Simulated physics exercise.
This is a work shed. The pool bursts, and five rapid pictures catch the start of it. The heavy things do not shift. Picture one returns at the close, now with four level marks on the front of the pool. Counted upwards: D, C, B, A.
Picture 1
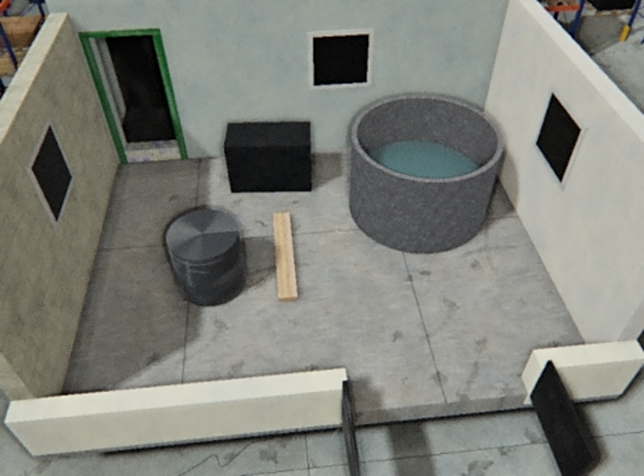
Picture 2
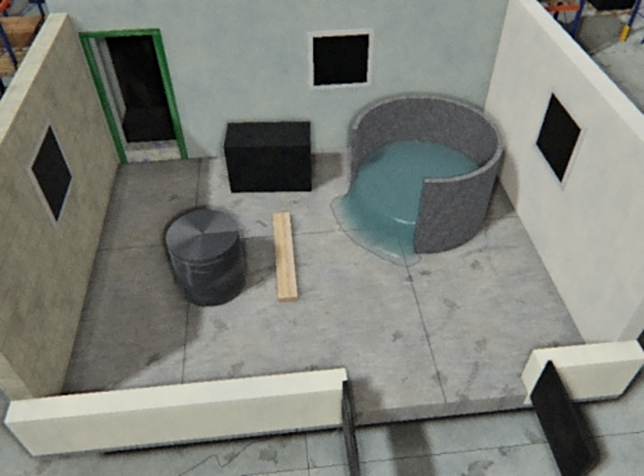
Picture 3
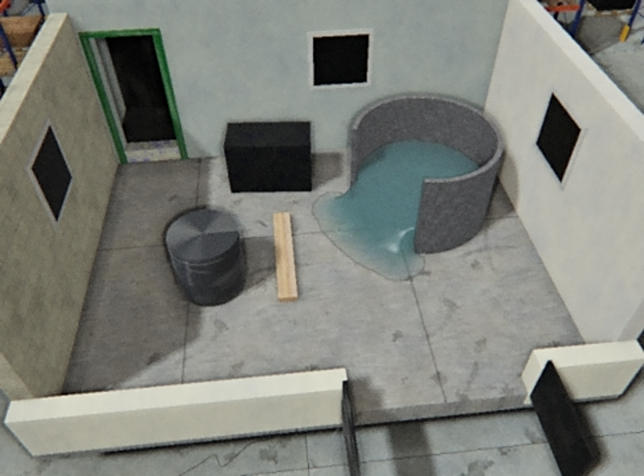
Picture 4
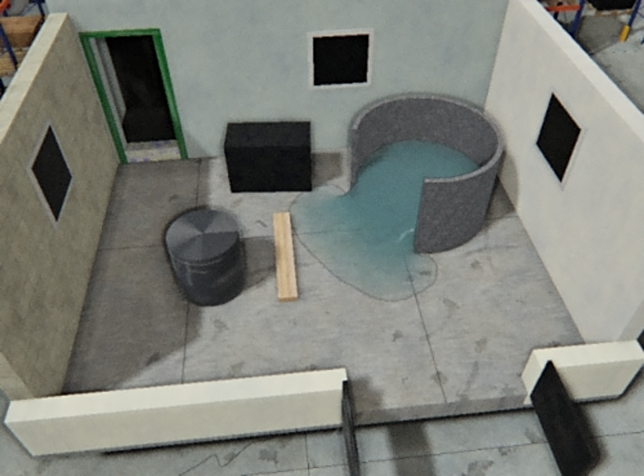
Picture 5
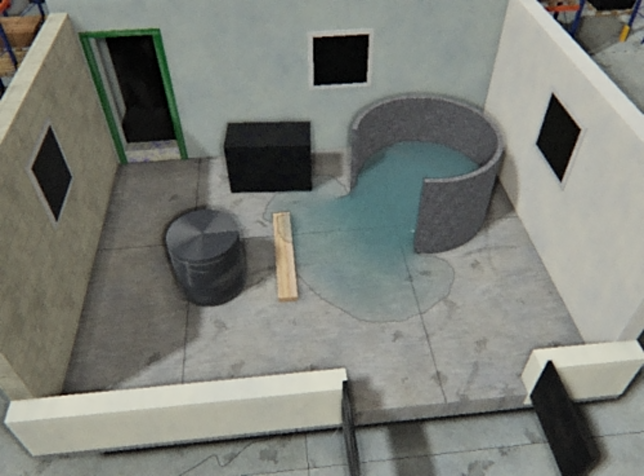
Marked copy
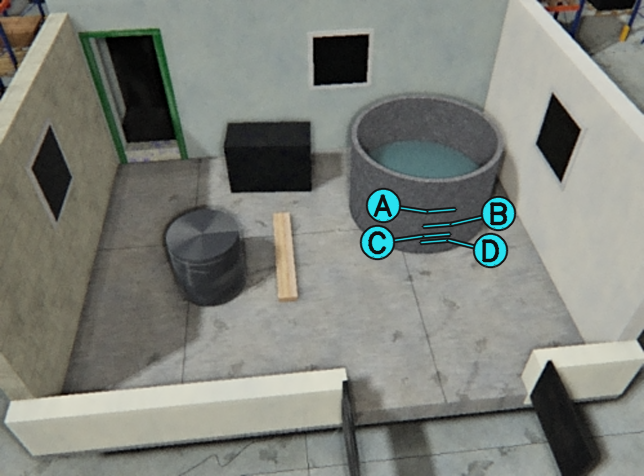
The clip opens on a work shed with a green doorway, a black box, a dark drum, a wooden plank and a round grey pool of still water. The pool's front left side opens, and water pours onto the concrete floor. The puddle spreads left and toward the front, reaching around the plank.
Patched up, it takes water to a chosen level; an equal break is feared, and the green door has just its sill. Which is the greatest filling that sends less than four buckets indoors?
The answer is line A.
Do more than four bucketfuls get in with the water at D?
No, that is safe.
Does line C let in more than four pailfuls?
No.
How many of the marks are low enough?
All of them.
In cyan, A at (440, 210); B at (437, 225); C at (435, 235); D at (434, 241); from the bottom up D, C, B, A.
With A, a bucket or two gets in.
With B, nothing gets over.
With C, nothing gets over.
With D, nothing gets over.
